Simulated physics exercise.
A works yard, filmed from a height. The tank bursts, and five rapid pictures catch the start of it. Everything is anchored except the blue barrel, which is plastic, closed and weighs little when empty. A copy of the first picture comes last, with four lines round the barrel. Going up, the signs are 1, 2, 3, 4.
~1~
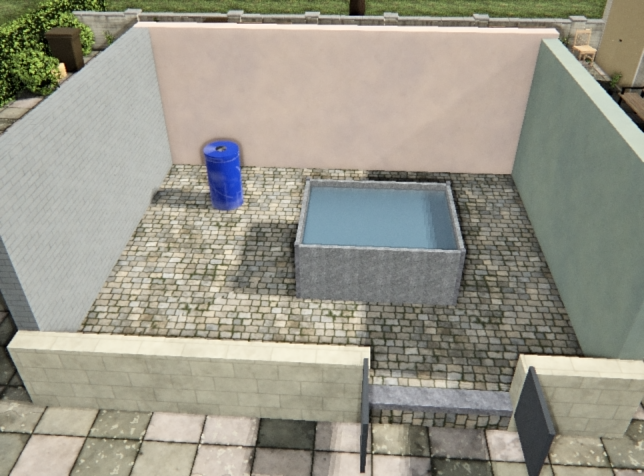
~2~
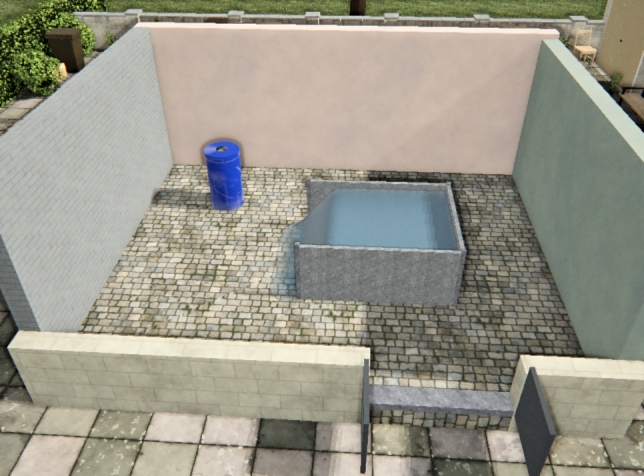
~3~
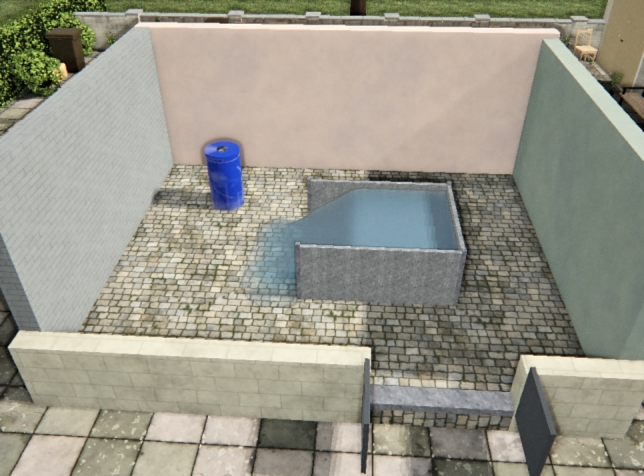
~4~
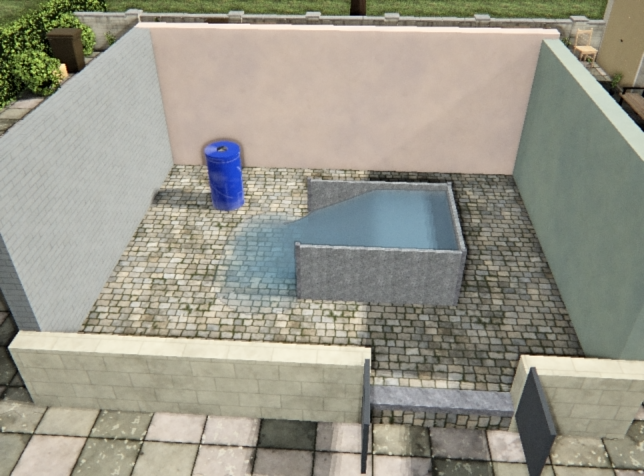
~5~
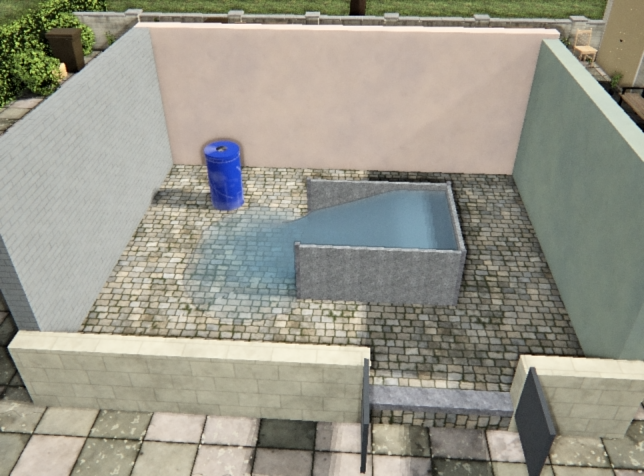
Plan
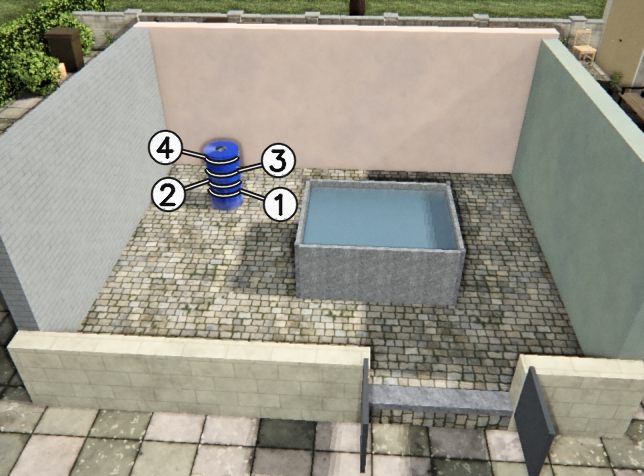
Water pours out of the tank's open left side and spreads across the paving toward the left.
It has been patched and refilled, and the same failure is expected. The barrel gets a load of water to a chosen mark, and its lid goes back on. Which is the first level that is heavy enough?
1 will do.
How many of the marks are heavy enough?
All of them.
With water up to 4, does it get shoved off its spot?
No, that is safe.
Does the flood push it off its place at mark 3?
No, that is safe.
On the marked copy, 1 at (222, 196); 2 at (221, 186); 3 at (220, 175); 4 at (218, 163); from the bottom up 1, 2, 3, 4.
Choosing 1, it does not move.
Choosing 2, it does not move.
Choosing 3, it does not move.
Choosing 4, it does not move.
